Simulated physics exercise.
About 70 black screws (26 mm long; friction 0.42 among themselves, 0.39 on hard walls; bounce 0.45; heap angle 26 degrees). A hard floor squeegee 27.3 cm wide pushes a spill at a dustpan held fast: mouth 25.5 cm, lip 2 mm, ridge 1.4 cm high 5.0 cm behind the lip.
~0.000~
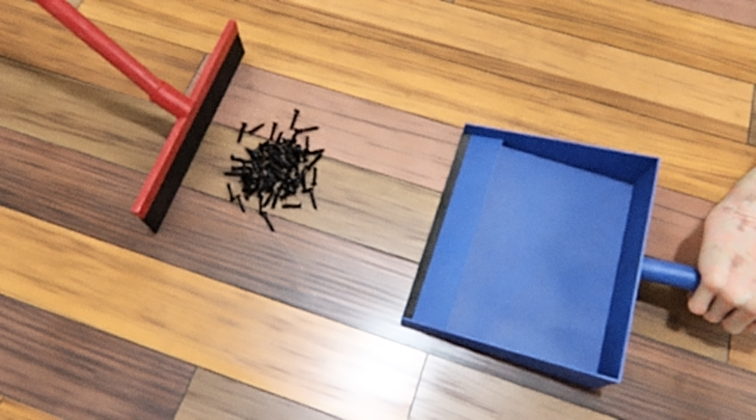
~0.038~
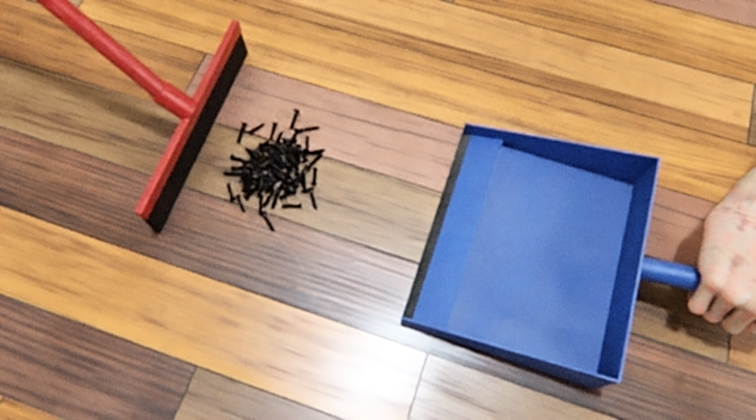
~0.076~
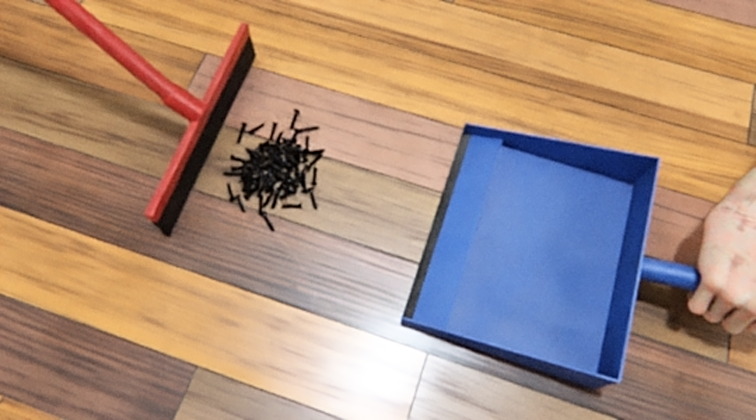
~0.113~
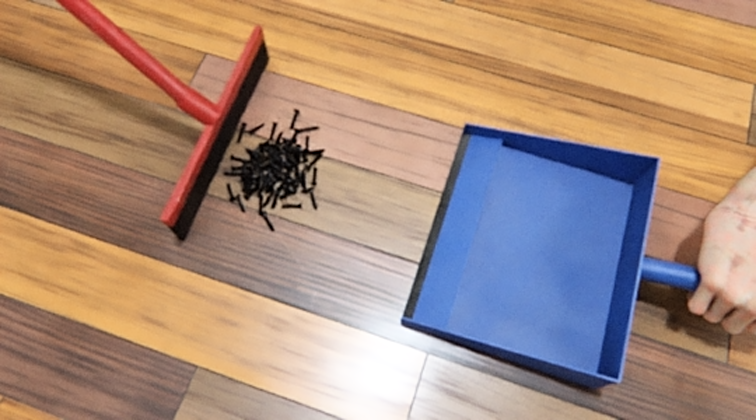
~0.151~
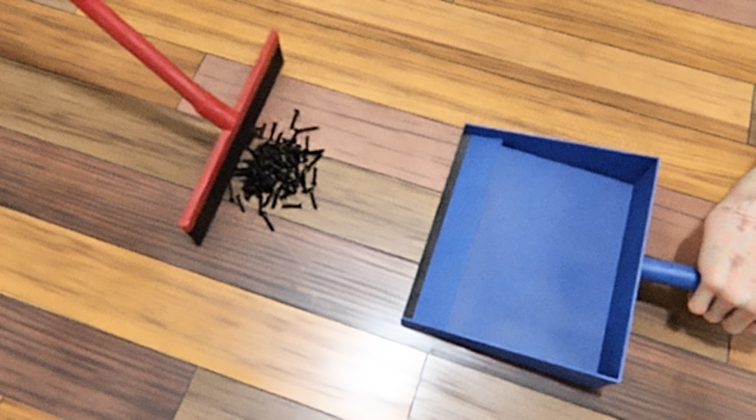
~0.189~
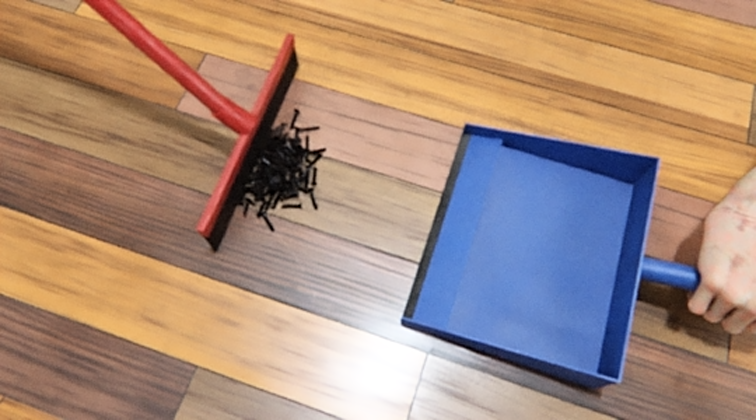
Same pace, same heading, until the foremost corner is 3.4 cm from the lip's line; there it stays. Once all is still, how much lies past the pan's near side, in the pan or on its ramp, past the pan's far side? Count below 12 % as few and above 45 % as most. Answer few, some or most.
Near side: Few, pan: Some, far side: Few.
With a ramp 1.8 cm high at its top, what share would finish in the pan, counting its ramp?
In that case some 20 per cent.
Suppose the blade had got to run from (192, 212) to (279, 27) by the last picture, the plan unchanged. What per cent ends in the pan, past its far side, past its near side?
Pan 10, far 5, near 0.
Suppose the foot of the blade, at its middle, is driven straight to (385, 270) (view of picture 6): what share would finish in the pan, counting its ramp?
Some 15 per cent.
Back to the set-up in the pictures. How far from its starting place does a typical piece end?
Some 20 cm.
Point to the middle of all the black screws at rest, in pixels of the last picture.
Around (430, 206).
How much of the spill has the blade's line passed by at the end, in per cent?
About 0 per cent.
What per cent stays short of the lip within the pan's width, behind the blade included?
About 80 per cent.
Then, at 0.37 s, middle of the blade 13 cm from the lip; 0 % over the lip, far side 0 %, near side 0 %.
After 0.49 s, middle of the blade 7 cm from the lip; 0 % over the lip, far side 0 %, near side 0 %.
After 0.75 s, middle of the blade 4 cm from the lip; 20 % over the lip, far side 0 %, near side 0 %.
At rest (1.9 s), near side 0 %, pan 20 %, far side 0 %, in front of the lip or behind the blade 80 %.
